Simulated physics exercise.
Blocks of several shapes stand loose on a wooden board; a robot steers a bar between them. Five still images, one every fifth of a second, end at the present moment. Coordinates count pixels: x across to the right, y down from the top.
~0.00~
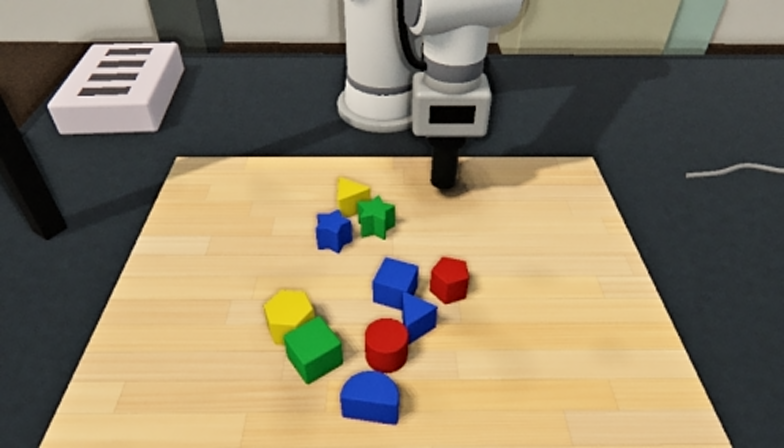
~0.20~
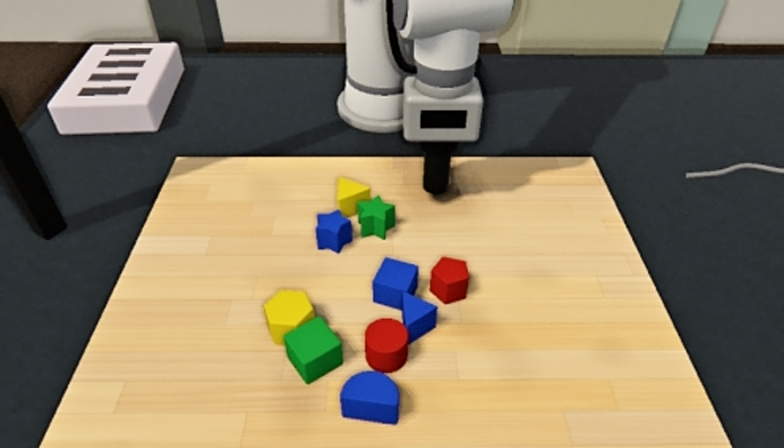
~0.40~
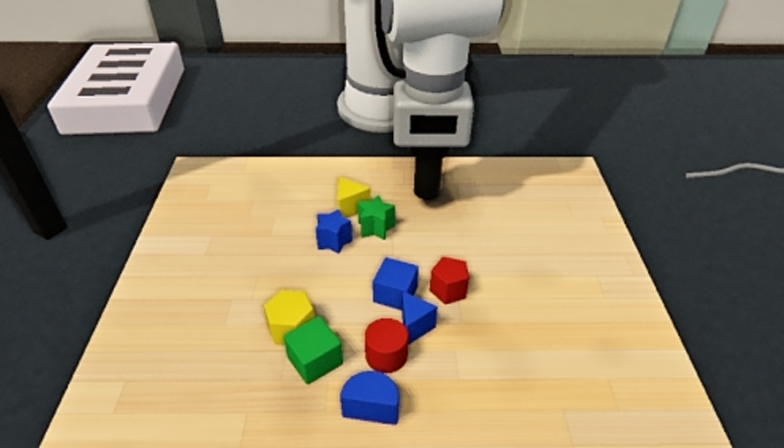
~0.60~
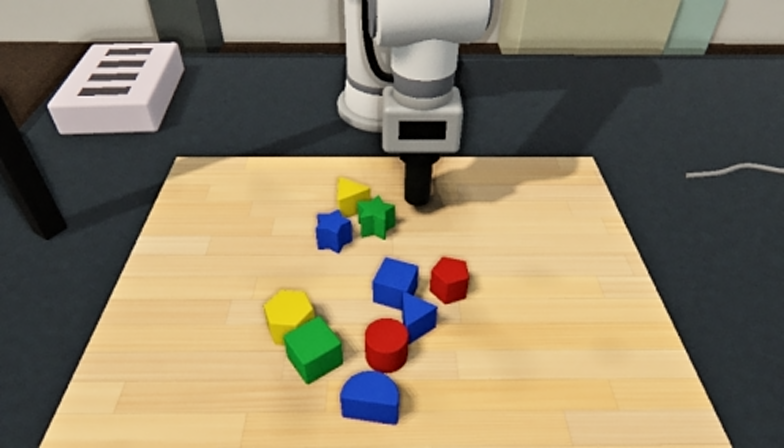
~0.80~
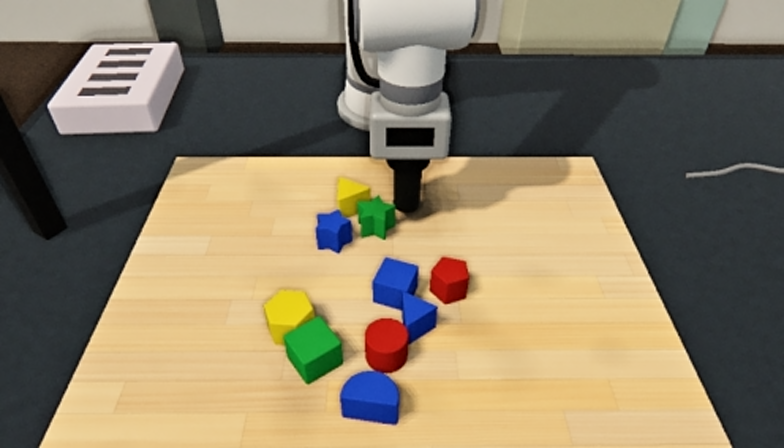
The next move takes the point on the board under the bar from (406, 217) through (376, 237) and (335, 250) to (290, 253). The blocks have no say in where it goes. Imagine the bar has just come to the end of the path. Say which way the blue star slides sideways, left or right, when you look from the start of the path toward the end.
The answer is right.
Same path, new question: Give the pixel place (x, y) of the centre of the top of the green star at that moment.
Near (260, 227).
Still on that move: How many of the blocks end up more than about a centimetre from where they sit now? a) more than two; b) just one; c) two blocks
(c)
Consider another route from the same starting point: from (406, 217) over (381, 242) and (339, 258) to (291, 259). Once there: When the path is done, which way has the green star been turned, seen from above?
Seen from above, clockwise.
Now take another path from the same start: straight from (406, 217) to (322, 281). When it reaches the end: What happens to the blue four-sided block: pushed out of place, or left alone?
The block stays on its spot.
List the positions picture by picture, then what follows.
The first picture shows lower end of the bar (443, 182), tops of blocks, blue star (332, 220), yellow triangular piece (349, 187), green star (375, 207).
The second picture shows bar (435, 187), blocks as before.
The third picture shows bar (427, 192), blocks as before.
The fourth picture shows bar (417, 198), blocks as before.
The fifth picture shows bar (407, 205), blue star (332, 220), yellow triangular piece (349, 187), green star (375, 207).
On the path given first. One third of the way, bar (375, 224); blue star (318, 224); green star (347, 216), turned 45° clockwise.
Two thirds of the way, bar (334, 237); blue star (274, 229); green star (305, 225), turned 55° clockwise.
At the end, bar (288, 240); blue star (228, 230); yellow triangular piece not moved; green star (260, 227), turned 60° clockwise.
